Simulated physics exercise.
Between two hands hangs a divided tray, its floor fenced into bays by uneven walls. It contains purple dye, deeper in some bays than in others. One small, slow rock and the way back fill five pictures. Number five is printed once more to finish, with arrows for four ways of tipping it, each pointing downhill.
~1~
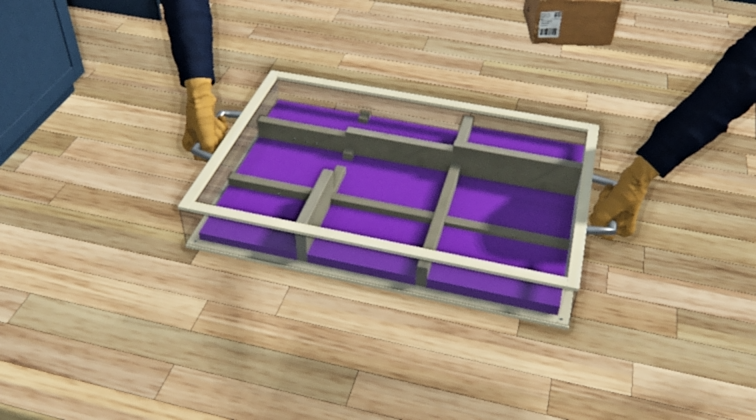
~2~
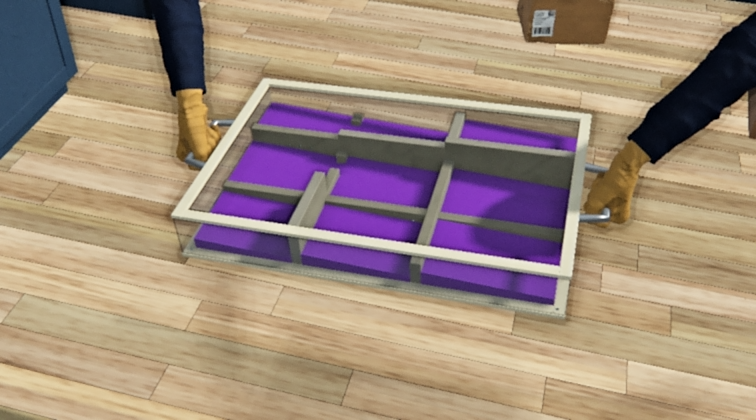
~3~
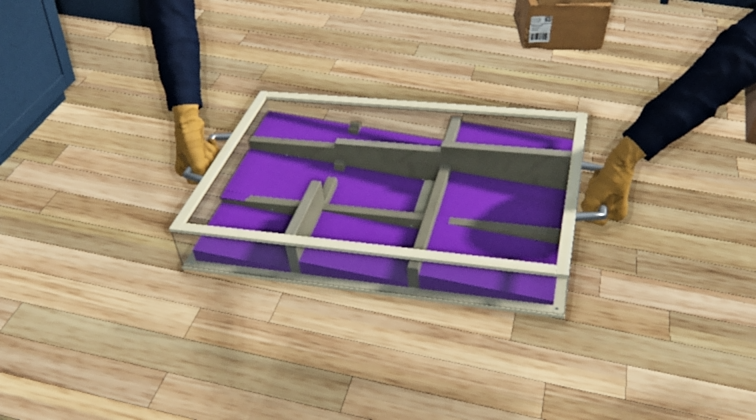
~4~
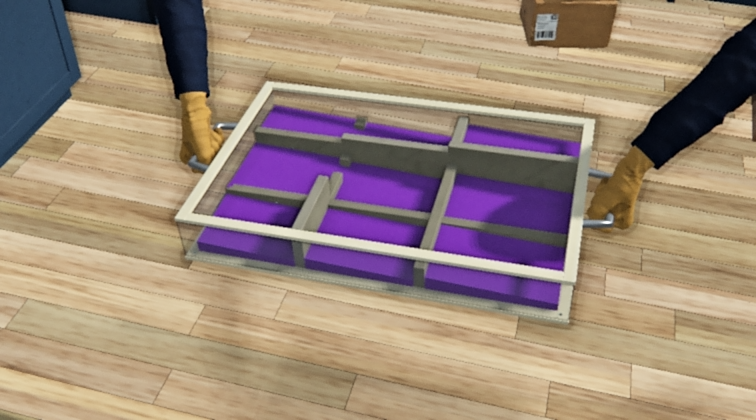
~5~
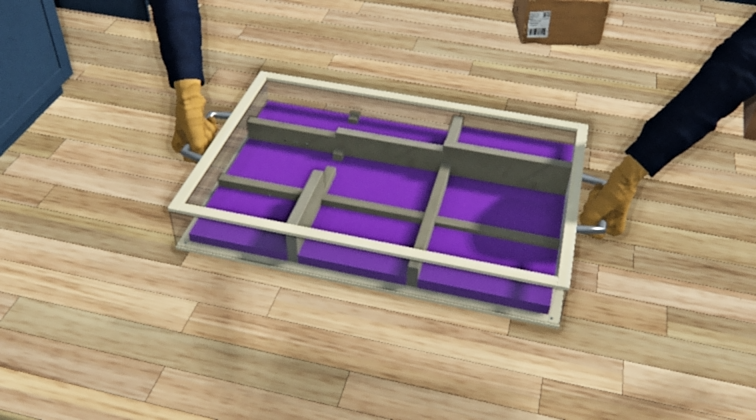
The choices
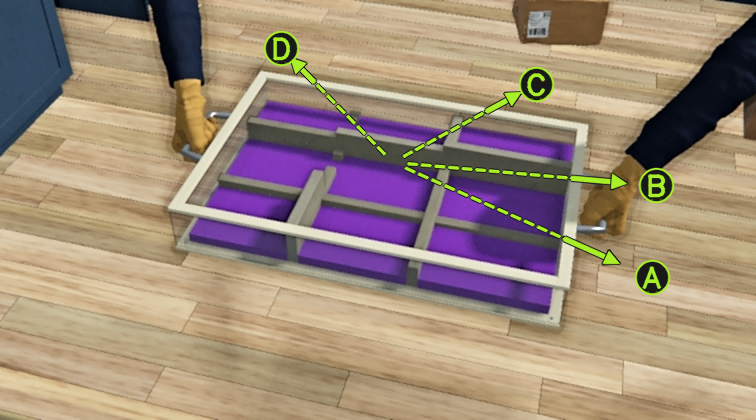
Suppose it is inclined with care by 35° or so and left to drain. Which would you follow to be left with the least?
Go for D.
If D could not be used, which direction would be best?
Here it is direction C.
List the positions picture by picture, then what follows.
The tray is level; deepest in the back right bay, at (521, 151), shallowest in the front left.
Tipped about 4° down to the left; no wall is crossed.
Tipped about 6° down to the left; liquid runs over two walls.
Tipped about 3° down to the left; no wall is crossed.
The tray is level; deepest in the back right bay, at (511, 151), shallowest in the centre right.
On the marked copy, A ends at (614, 261); B ends at (621, 182); C ends at (516, 95); D ends at (294, 61).
With A, about 41 % stays in the tray, the largest part in the front right bay.
With B, about 47 % stays in the tray, the largest part in the centre right bay.
With C, about 32 % stays in the tray, the largest part in the back right bay.
With D, about 23 % stays in the tray, the largest part in the back left bay.
